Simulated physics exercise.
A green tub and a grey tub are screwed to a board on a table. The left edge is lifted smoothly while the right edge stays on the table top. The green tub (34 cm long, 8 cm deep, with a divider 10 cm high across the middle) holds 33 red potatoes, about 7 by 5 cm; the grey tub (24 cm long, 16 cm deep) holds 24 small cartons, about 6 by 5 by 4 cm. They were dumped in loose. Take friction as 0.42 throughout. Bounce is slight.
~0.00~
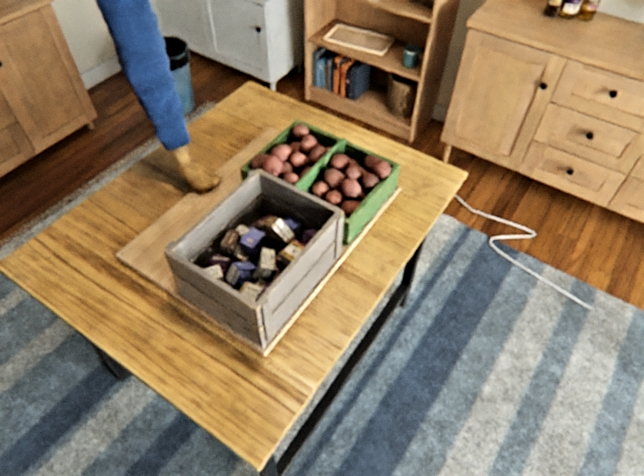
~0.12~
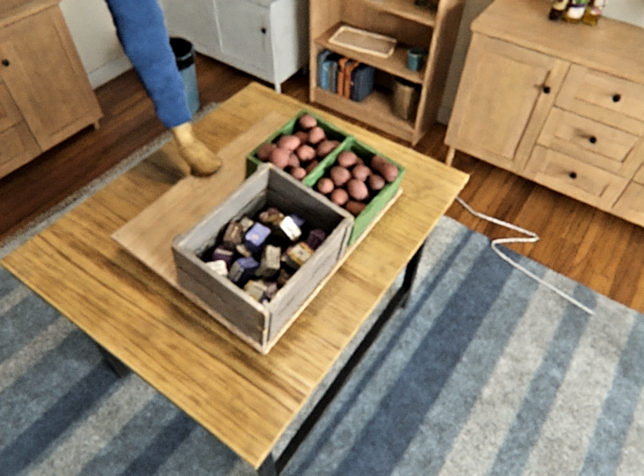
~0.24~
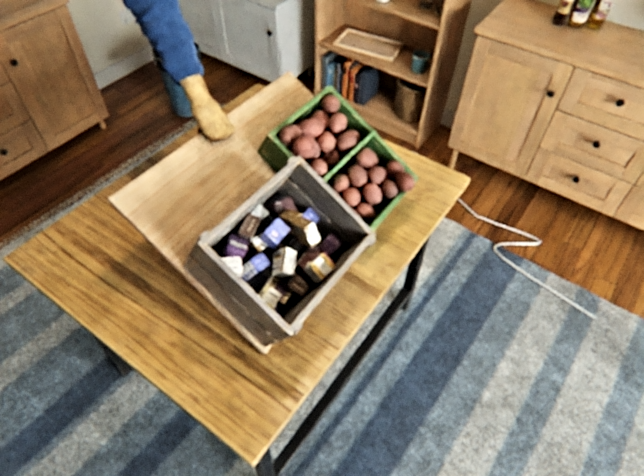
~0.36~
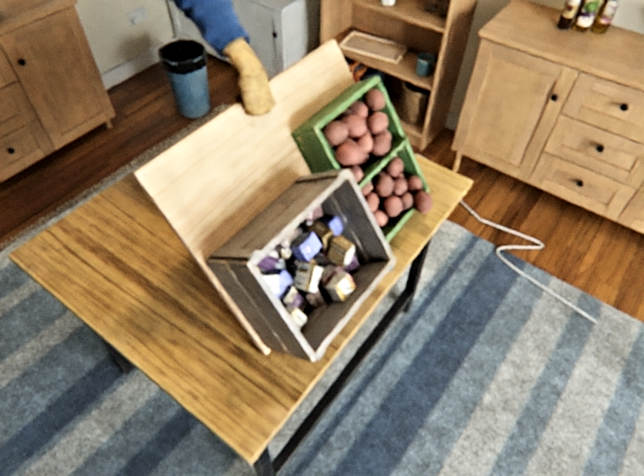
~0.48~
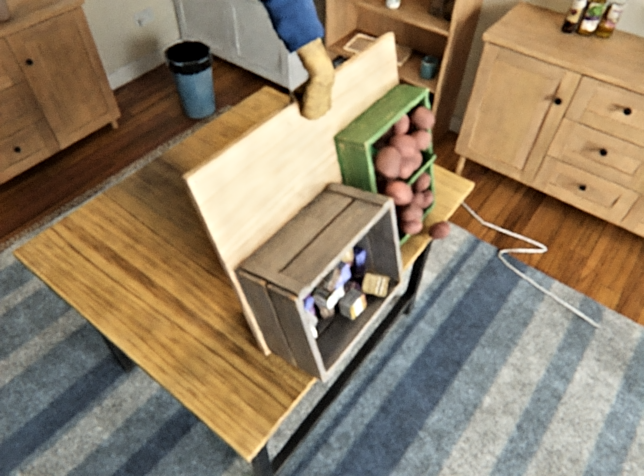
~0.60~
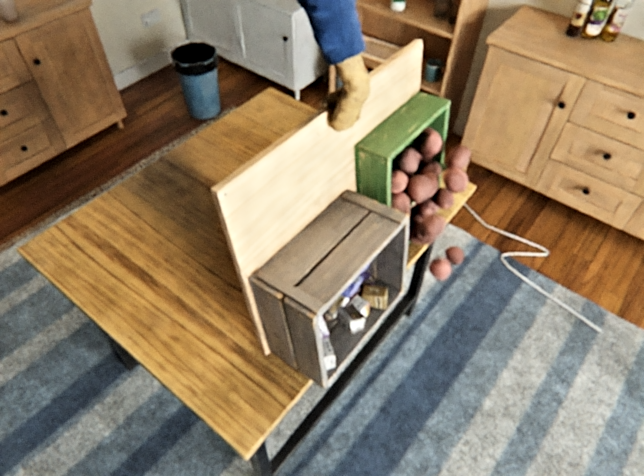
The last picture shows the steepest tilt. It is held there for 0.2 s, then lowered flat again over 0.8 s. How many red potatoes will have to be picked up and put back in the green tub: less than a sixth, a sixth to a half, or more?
Out of the green tub go upwards of half of the red potatoes.
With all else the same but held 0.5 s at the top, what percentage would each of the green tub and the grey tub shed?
In that case green tub 70, grey tub 10 per cent.
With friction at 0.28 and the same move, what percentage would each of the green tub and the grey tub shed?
In that case green tub 60, grey tub 20 per cent.
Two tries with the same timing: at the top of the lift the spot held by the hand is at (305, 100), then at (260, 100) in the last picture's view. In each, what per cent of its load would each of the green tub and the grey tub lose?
Green tub 30 then 10, grey tub 0 then 0 per cent.
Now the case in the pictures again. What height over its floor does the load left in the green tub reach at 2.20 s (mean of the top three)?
About 9 cm.
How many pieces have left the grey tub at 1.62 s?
Out by then, roughly: Grey tub 2.
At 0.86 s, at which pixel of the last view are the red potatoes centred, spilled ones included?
Near (437, 233).
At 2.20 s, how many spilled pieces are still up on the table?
About 0.
After 0.86 s, tilt 82°; green tub 13 in, 20 out and grey tub 23 in, 1 out.
After 1.18 s, tilt 45°; green tub 10 in, 23 out and grey tub 22 in, 2 out.
After 1.62 s, tilt 0°; green tub 10 in, 23 out and grey tub 22 in, 2 out.
Final count (at 2.20 s), green tub 10 in, 23 out and grey tub 22 in, 2 out. Asked share, 23 of 33, 70 per cent.
